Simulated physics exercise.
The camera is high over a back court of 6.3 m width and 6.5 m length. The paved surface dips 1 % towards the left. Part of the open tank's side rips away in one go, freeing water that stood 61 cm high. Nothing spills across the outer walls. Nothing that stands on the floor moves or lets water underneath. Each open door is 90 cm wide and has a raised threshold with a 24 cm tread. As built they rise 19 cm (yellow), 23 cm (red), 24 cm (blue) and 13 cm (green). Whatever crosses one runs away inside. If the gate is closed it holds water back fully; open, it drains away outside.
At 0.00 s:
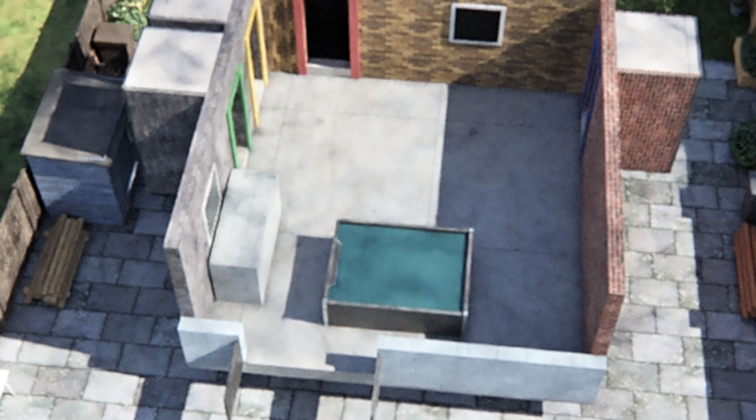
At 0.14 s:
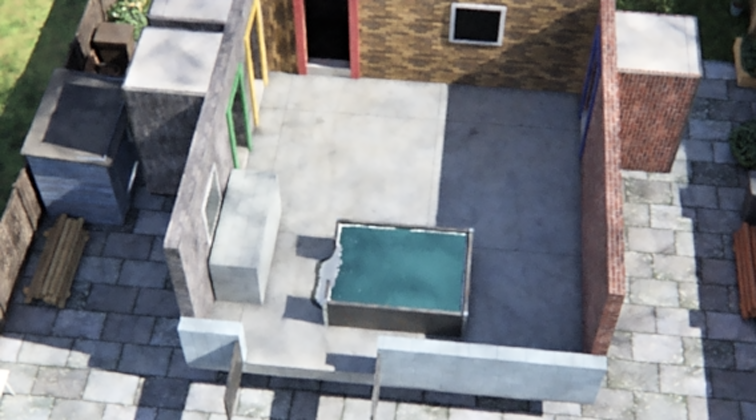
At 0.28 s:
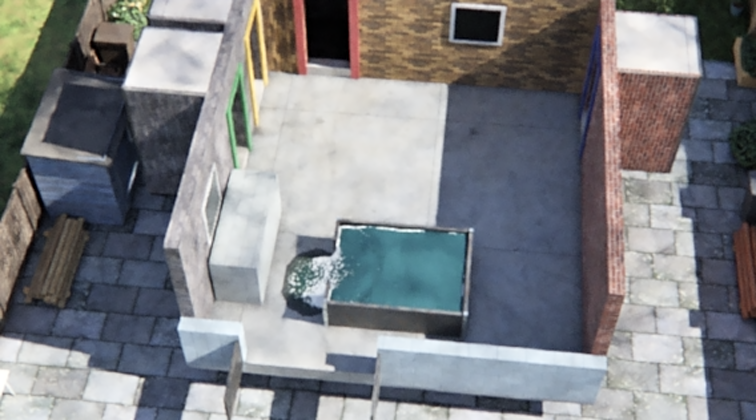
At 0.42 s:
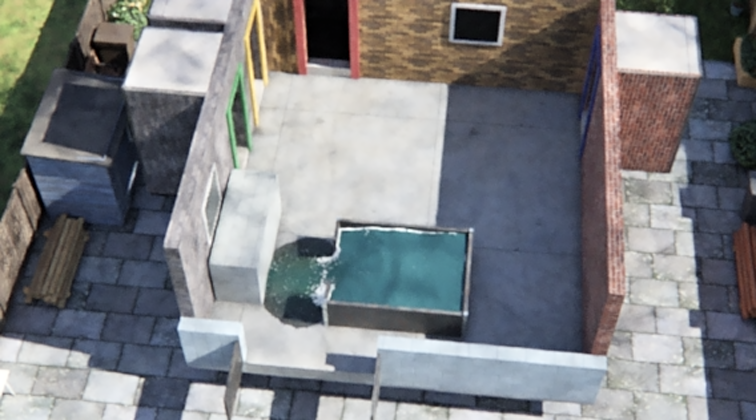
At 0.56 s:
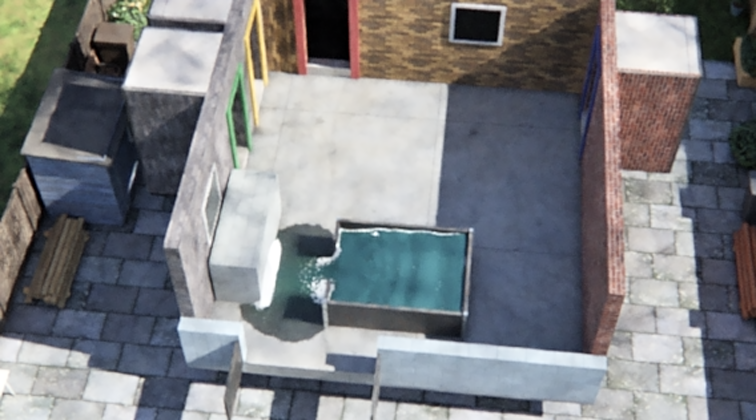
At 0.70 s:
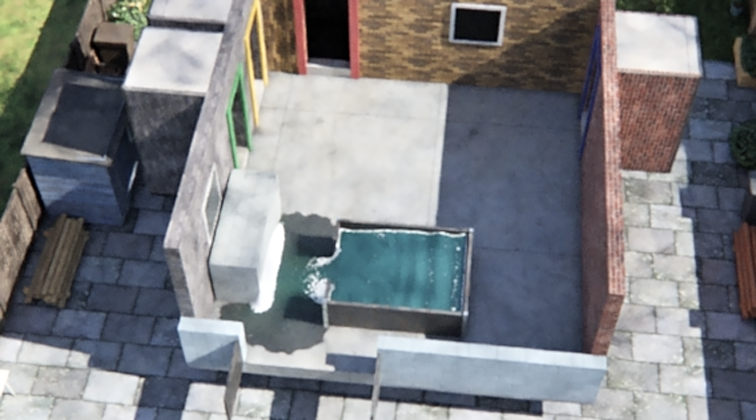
Water burst through the left side of an open tank in a walled court, splashed across the pale floor to the long grey block by the left wall, and spread out along it.
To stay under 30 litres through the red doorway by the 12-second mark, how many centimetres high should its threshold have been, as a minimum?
Close to 7 cm is just enough.
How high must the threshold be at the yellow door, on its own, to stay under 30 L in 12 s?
Roughly 5.5 cm at yellow.
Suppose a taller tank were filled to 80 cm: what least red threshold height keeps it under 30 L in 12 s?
About 11.0 cm.
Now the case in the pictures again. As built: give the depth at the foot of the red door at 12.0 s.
Roughly 5.5 cm deep.
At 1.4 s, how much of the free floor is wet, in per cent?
Near 15 per cent is wet.
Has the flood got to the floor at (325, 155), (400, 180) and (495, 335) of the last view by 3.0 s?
In that order: Under water, under water, not reached.
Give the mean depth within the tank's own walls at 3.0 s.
Some 31 cm.
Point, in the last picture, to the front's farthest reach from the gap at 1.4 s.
At about (276, 161).
After 1.4 s water covers 15 % of the floor, deepest (43 cm) near (271, 280); it has not reached the red door.
After 3.0 s water covers 40 % of the floor, deepest (29 cm) near (271, 280); 12 cm at the red door, 0 litres in over its 23 cm threshold.
After 12.0 s water covers 85 % of the floor, deepest (9 cm) near (270, 288); 5 cm at the red door, 0 litres in over its 23 cm threshold.
At the red door as built, the water arrived by 2.5 s and peaked near 13 cm at 3.2 s.
With a threshold of 6.5 cm, 40 litres would have come in within the 12 s; with 8 cm, 18 litres. So under 30 litres takes about 7 cm.
